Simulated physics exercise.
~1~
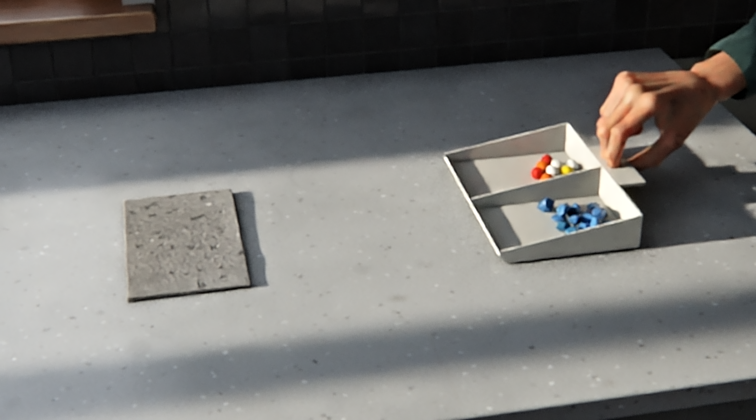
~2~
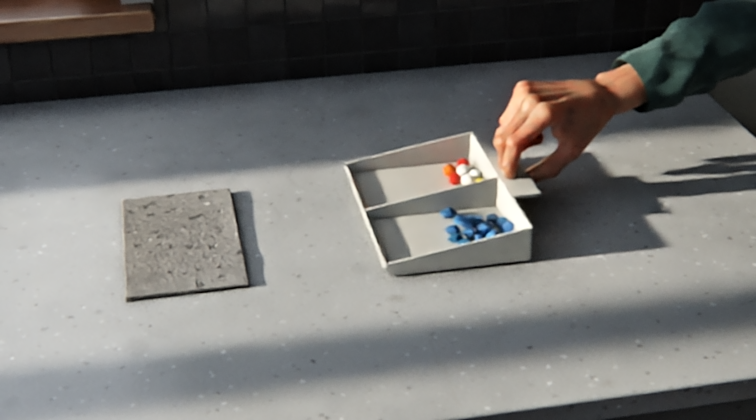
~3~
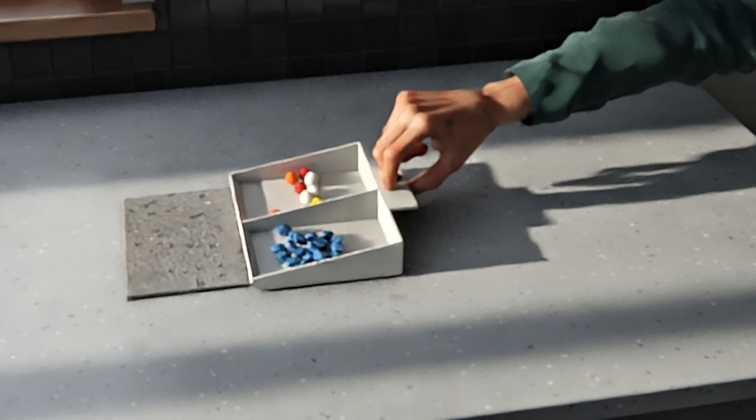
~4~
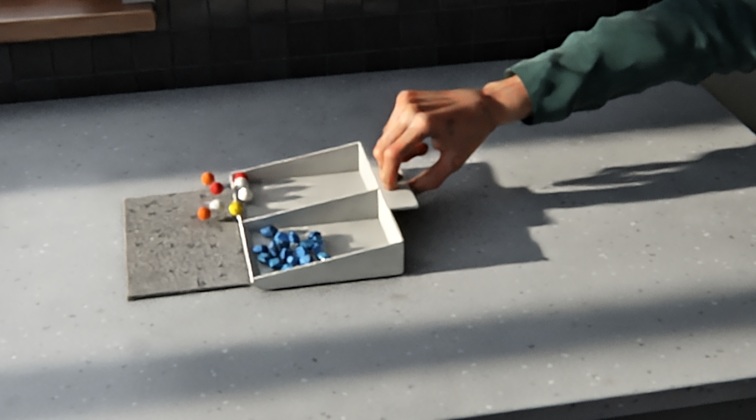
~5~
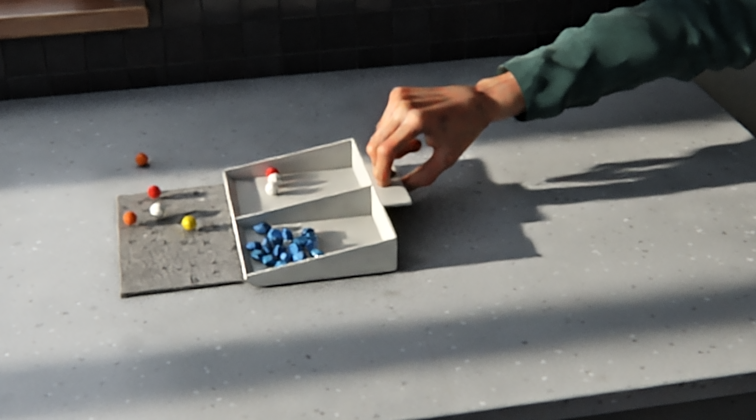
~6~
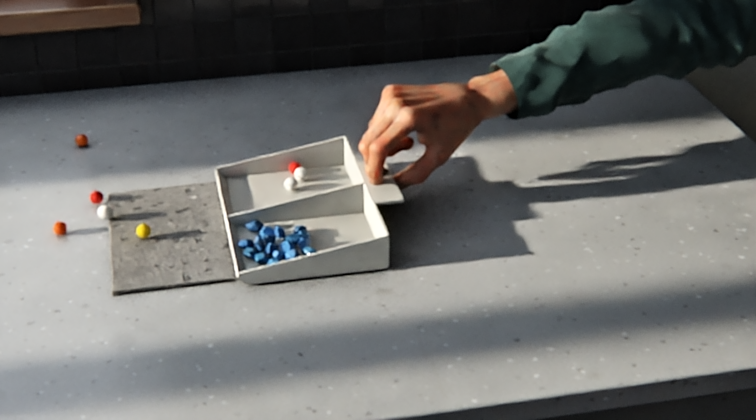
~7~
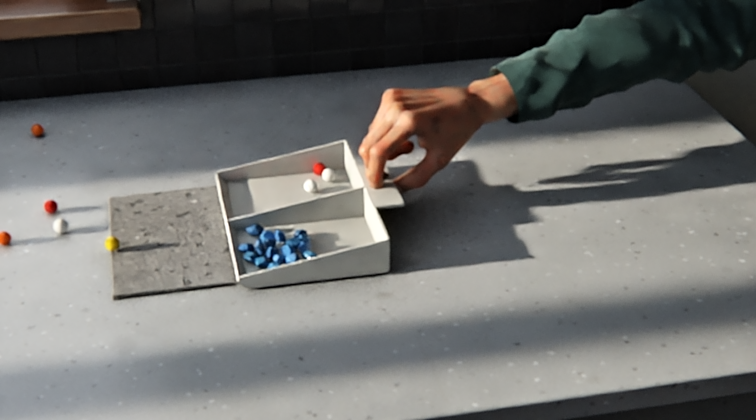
We see a hand slide a two-part tray left along a speckled counter until it stops against a dark slab; the blue pieces bunch forward but stay inside, while most of the red, orange, white and yellow balls spill over the low edge and roll left.
